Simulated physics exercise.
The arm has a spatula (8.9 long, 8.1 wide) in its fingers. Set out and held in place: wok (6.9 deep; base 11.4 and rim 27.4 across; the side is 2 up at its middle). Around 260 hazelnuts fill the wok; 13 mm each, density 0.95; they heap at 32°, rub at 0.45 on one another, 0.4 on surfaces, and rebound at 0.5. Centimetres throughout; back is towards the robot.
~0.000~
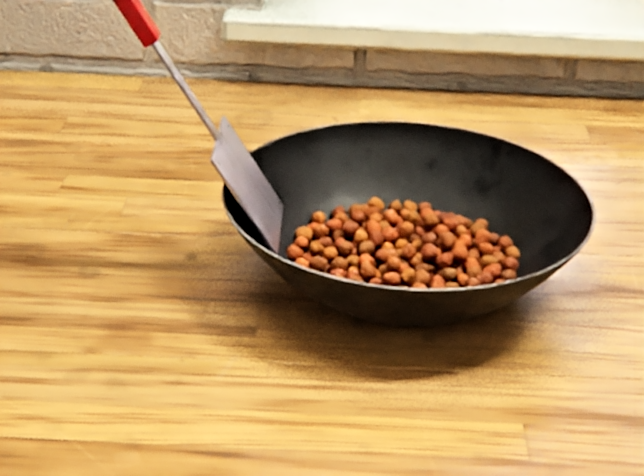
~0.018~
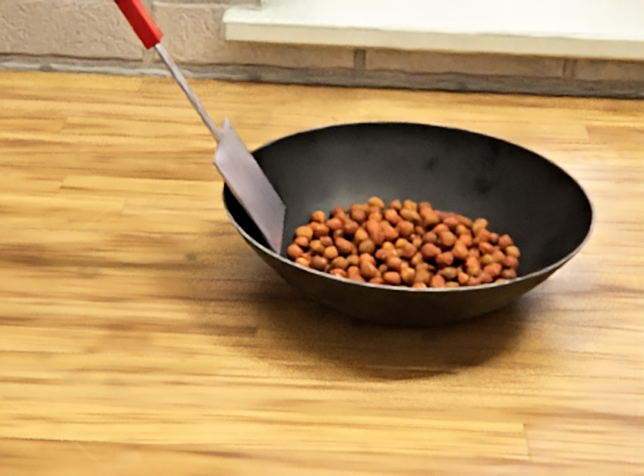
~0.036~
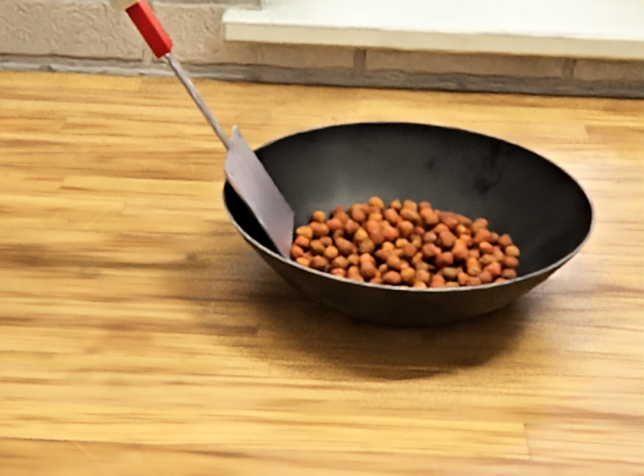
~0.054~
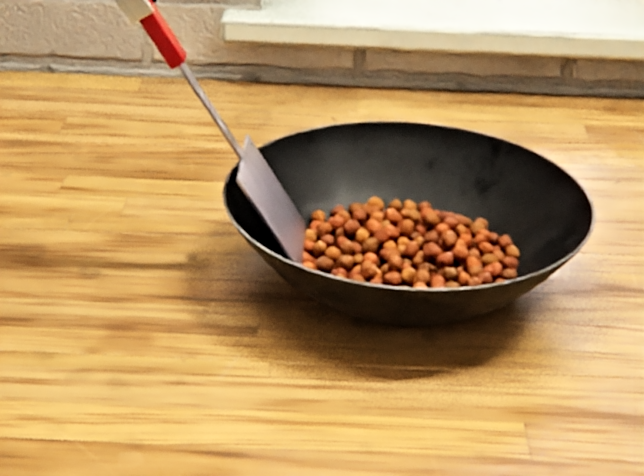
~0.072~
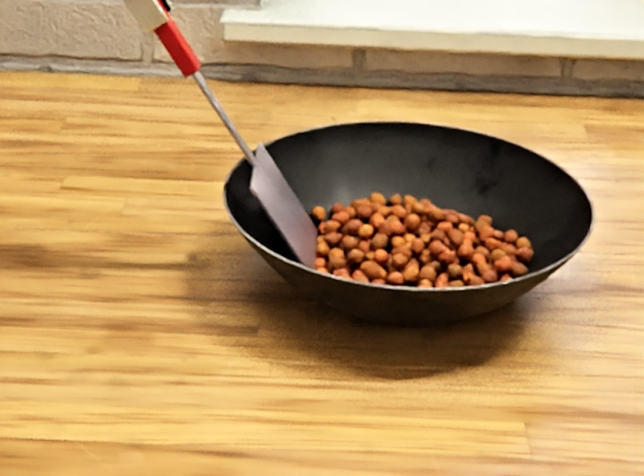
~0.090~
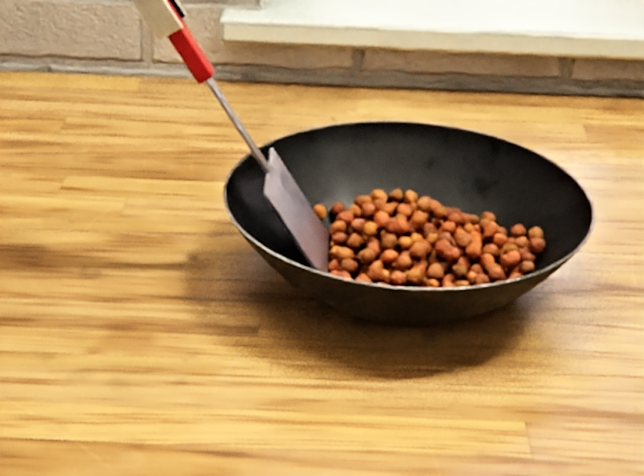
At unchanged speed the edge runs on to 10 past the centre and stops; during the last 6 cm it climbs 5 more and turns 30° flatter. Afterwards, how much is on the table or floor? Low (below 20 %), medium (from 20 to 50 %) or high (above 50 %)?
A low share, below 20 %, ends on the table or floor.
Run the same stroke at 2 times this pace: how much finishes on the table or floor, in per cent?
Some 30 per cent.
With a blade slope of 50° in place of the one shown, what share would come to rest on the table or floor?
It would be near 20 per cent.
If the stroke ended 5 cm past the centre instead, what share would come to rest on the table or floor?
In that case some 0 per cent.
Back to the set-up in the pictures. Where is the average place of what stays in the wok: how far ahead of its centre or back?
About 3.5 cm ahead.
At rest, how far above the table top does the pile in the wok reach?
Roughly 5.5 cm.
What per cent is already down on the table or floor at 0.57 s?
Roughly 5 per cent.
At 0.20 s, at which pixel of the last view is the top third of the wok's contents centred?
Around (487, 247).
After 0.20 s, sloping 58°, highest piece 5 above the table; 261 in the wok.
After 0.31 s, sloping 48°, highest piece 7 above the table; 261 in the wok.
After 0.57 s, sloping 28°, highest piece 9 above the table; 226 in the wok, 13 on the table or floor, 22 on the blade or in flight.
After 1.62 s, sloping 28°, highest piece 5 above the table; 226 in the wok, 35 on the table or floor.
At rest, 226 in the wok, 35 on the table or floor. That is 13 % on the table or floor.
